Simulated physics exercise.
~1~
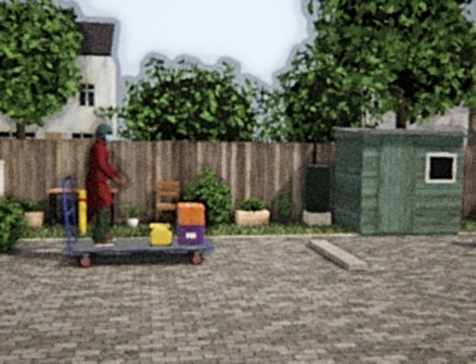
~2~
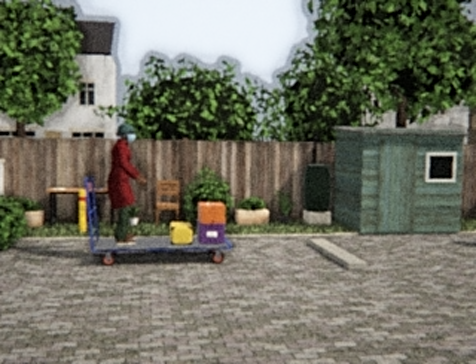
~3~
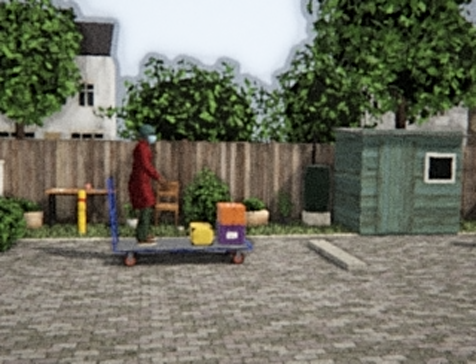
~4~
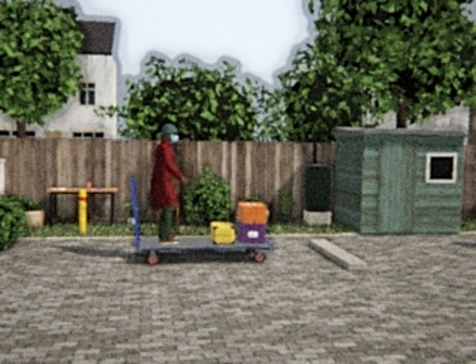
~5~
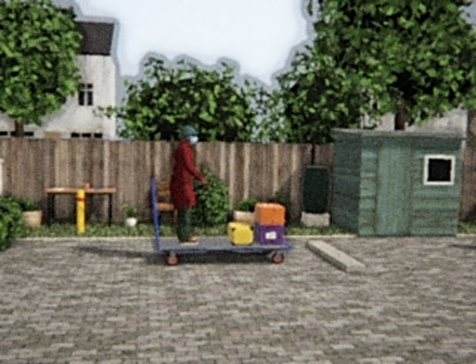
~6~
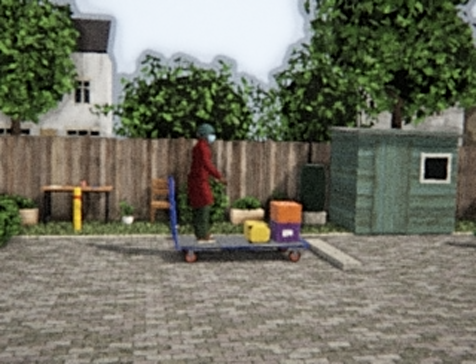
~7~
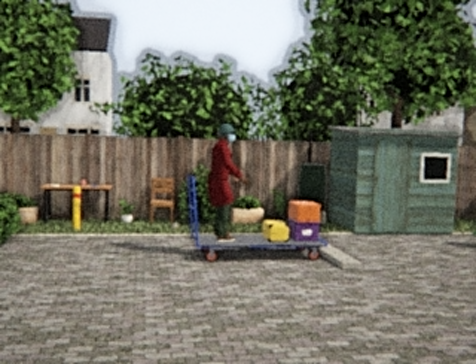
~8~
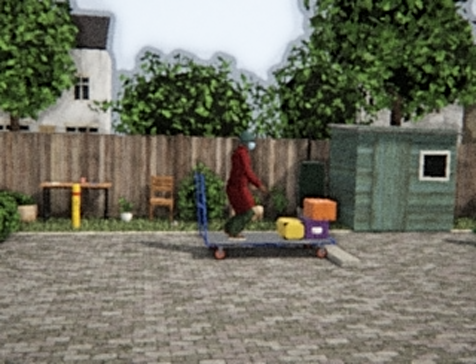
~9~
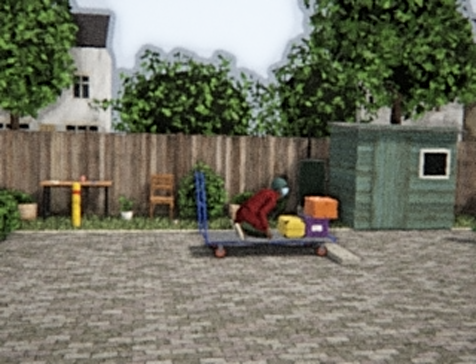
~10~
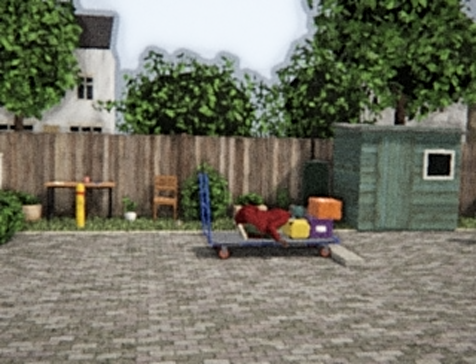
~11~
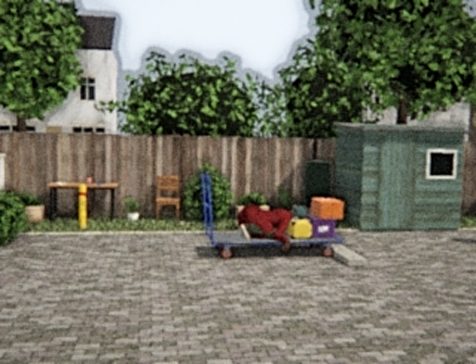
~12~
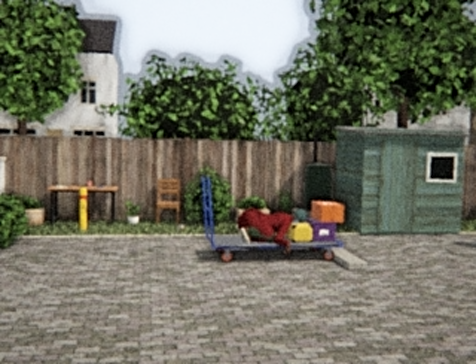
A blue cart carrying a standing person in a red coat rolled right across the paving and stopped abruptly at a kerb, where the rider crumpled forward onto the deck behind the yellow case, purple box and orange box, which all stayed aboard.
